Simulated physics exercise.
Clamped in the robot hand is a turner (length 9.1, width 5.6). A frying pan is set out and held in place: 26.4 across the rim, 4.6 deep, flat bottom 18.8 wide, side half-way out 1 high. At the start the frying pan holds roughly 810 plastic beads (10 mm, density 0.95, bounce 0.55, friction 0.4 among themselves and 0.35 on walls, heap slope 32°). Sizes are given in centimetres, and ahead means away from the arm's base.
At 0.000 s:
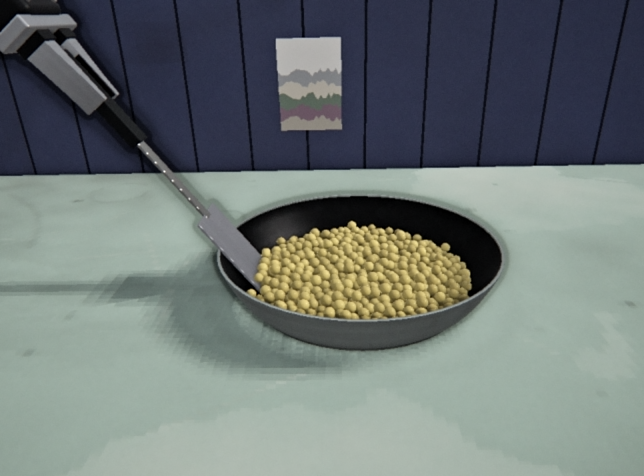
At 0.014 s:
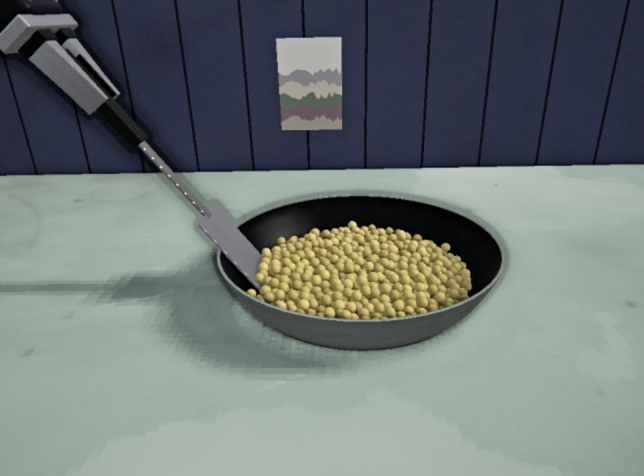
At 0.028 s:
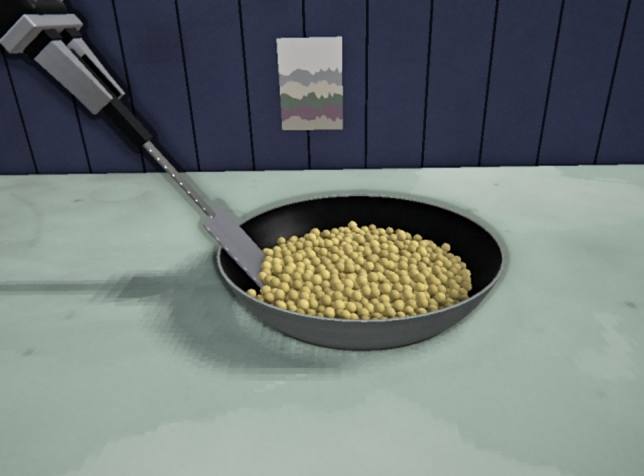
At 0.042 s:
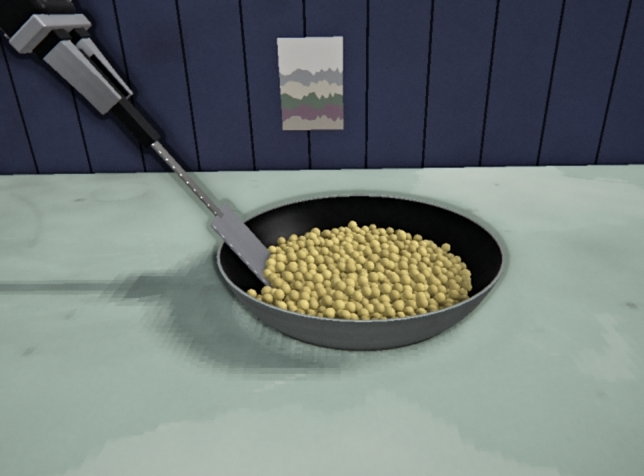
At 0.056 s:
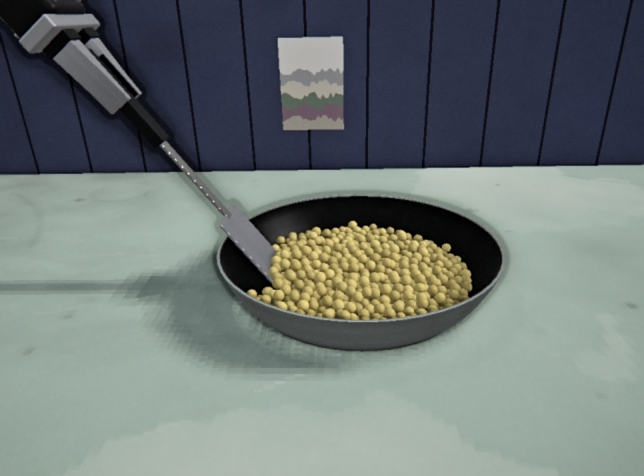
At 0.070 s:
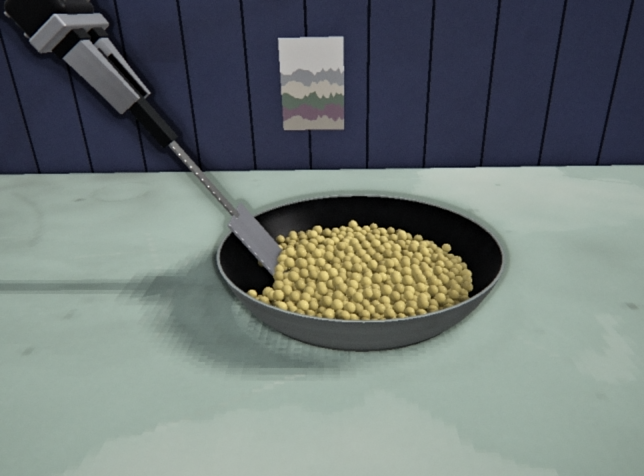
A robot arm held a turner angled down into the left side of a dark frying pan heaped with yellowish beads, then slid it slightly to the right while the pile barely changed.
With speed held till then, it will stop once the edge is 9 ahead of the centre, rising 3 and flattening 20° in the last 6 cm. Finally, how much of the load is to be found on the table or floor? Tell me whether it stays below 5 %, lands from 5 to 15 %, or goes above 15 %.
It stays below 5 %.
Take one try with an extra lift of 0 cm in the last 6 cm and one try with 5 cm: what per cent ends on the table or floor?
I'd say close to 0 percent for the first and close to 5 percent for the second.
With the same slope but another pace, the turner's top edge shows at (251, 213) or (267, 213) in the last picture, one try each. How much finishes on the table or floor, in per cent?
Roughly 5 and 10 percent.
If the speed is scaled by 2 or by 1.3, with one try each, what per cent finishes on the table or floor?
Some 10 and 5 per cent.
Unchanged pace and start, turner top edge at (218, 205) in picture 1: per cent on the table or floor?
Spill: Approx. 0 per cent.
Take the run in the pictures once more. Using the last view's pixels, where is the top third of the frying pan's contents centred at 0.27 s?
The middle lies somewhere about (413, 263).
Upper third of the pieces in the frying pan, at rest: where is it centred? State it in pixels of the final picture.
Near (440, 266).
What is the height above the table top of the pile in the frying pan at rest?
Near 5.5 centimetres high.
After 0.17 s, sloping 54°, highest piece 6 above the table; 809 in the frying pan.
After 0.27 s, sloping 47°, highest piece 6 above the table; 809 in the frying pan.
After 0.52 s, sloping 34°, highest piece 5 above the table; 792 in the frying pan, 15 on the table or floor, 2 on the blade or in flight.
After 1.58 s, sloping 34°, highest piece 5 above the table; 792 in the frying pan, 17 on the table or floor.
In the end, 792 in the frying pan, 17 on the table or floor. That is 2 % on the table or floor.
